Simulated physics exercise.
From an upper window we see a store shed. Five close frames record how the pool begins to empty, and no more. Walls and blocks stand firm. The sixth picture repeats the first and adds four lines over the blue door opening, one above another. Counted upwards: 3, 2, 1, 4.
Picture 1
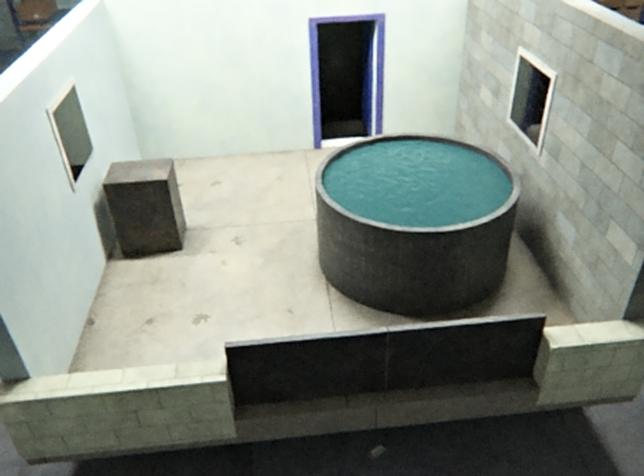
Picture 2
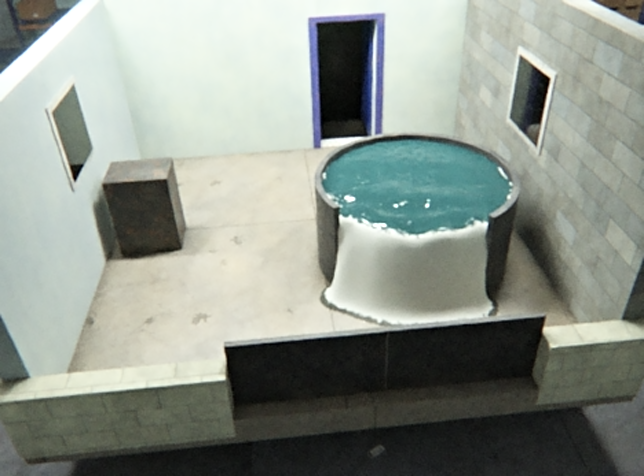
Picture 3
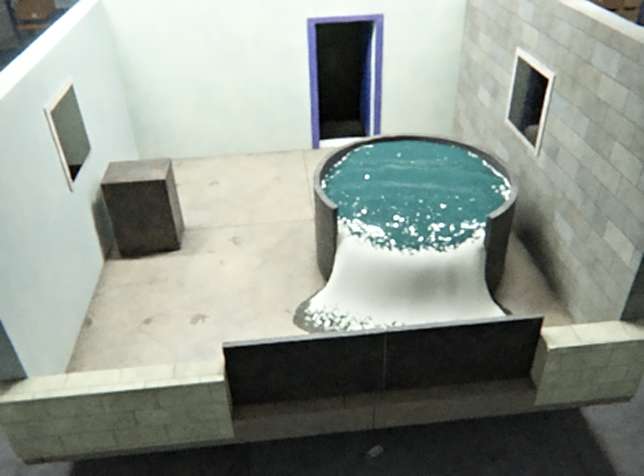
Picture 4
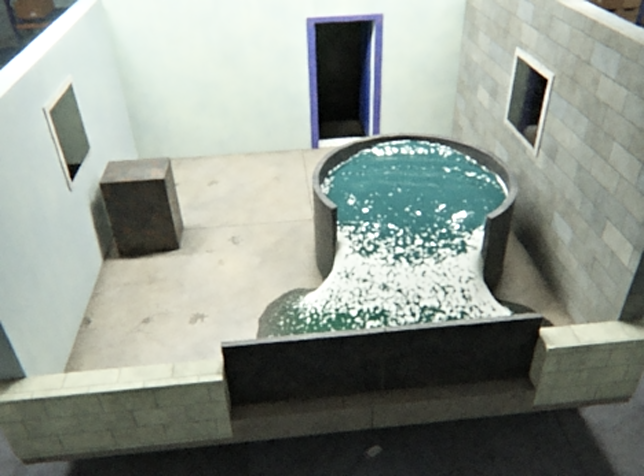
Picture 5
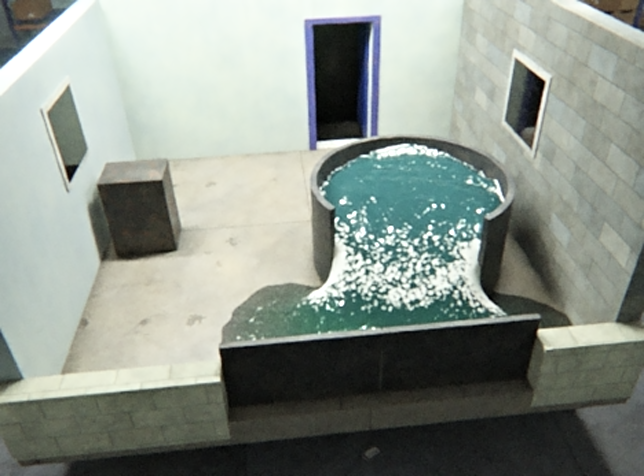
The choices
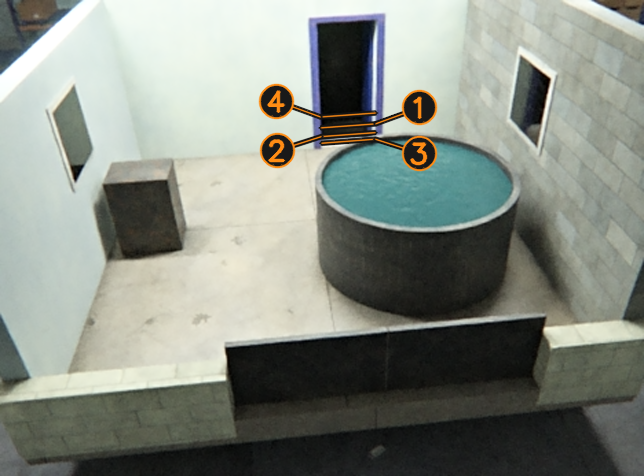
In a store shed, water pours from the round pool's open front and spreads left.
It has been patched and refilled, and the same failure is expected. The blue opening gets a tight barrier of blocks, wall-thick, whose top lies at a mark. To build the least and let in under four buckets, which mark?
Go for 2.
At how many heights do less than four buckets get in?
Three of the four.
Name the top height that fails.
The answer is 3.
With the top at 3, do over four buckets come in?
Yes, it does.
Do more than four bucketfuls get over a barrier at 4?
No.
On the marked copy, 1 at (348, 125); 2 at (348, 134); 3 at (348, 141); 4 at (348, 115); from the bottom up 3, 2, 1, 4.
With 1, nothing gets over.
With 2, nothing gets over.
With 3, about 14 bucketfuls get in.
With 4, nothing gets over.
